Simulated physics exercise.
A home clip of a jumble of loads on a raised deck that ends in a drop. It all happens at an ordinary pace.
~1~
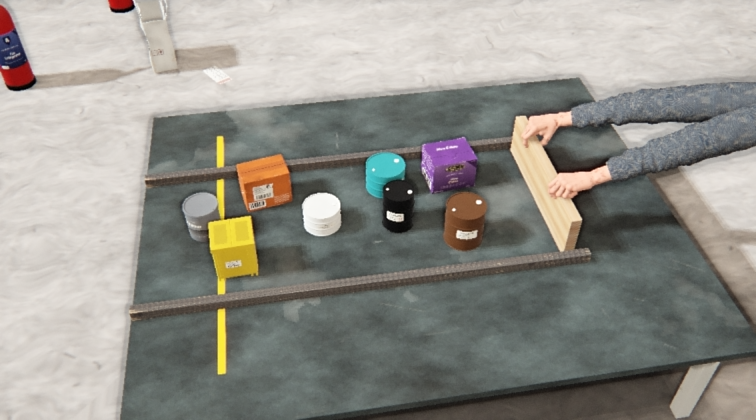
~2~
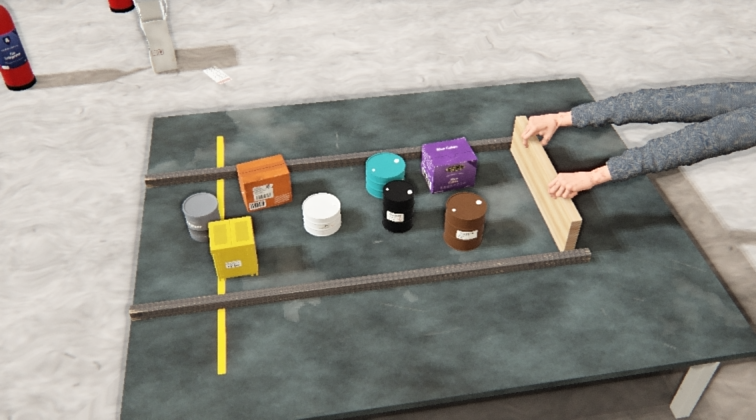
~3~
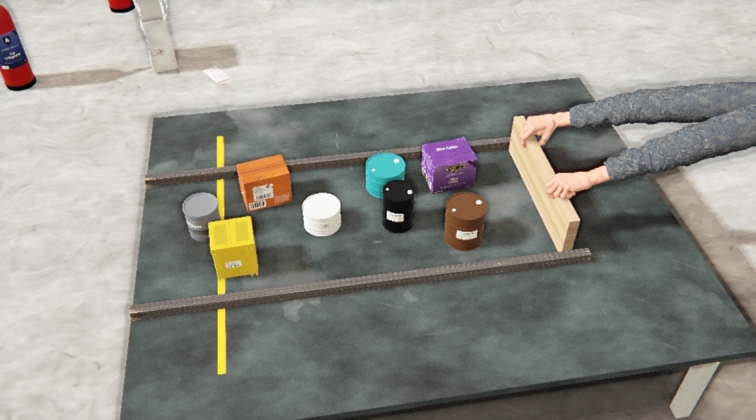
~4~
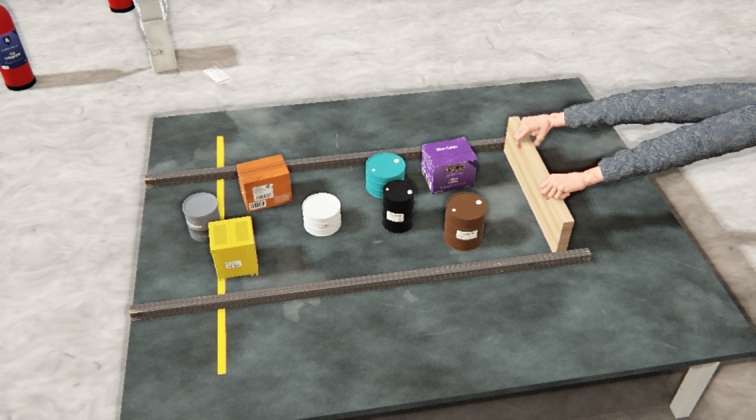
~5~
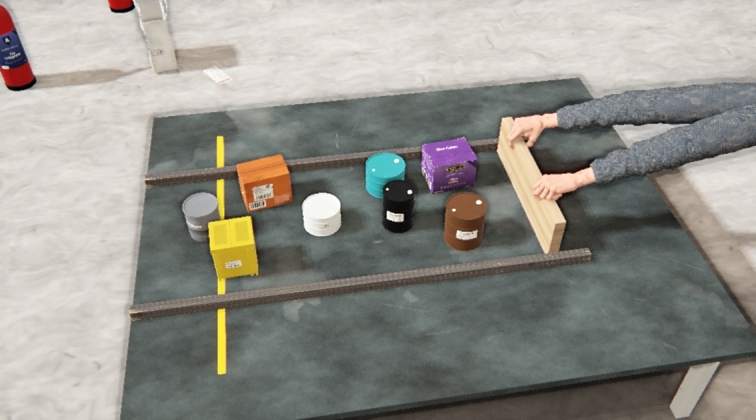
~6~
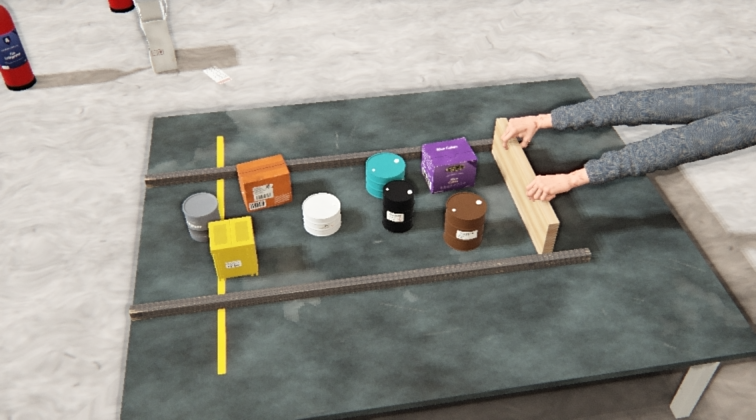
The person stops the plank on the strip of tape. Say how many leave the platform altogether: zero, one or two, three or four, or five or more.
As it turns out, the number that fall off is one or two.
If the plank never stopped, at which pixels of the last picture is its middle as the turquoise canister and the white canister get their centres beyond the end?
For the turquoise canister at (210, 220), for the white canister at (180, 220).
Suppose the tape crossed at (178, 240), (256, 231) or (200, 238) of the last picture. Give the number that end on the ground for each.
It would be 5, 0 and 4.
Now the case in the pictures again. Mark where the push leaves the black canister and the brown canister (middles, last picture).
About (202, 227), and the other about (197, 254).
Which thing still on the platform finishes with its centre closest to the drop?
That is the grey pail.
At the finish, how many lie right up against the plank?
That makes 3.
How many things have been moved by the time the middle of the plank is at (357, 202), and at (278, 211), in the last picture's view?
First 6, then 8.
Soon after, none off yet; grey pail at rest near (203, 218); yellow tote at rest near (234, 249); orange parcel at rest near (265, 183).
In the end, the number that fall off is one or two; gone, orange parcel.
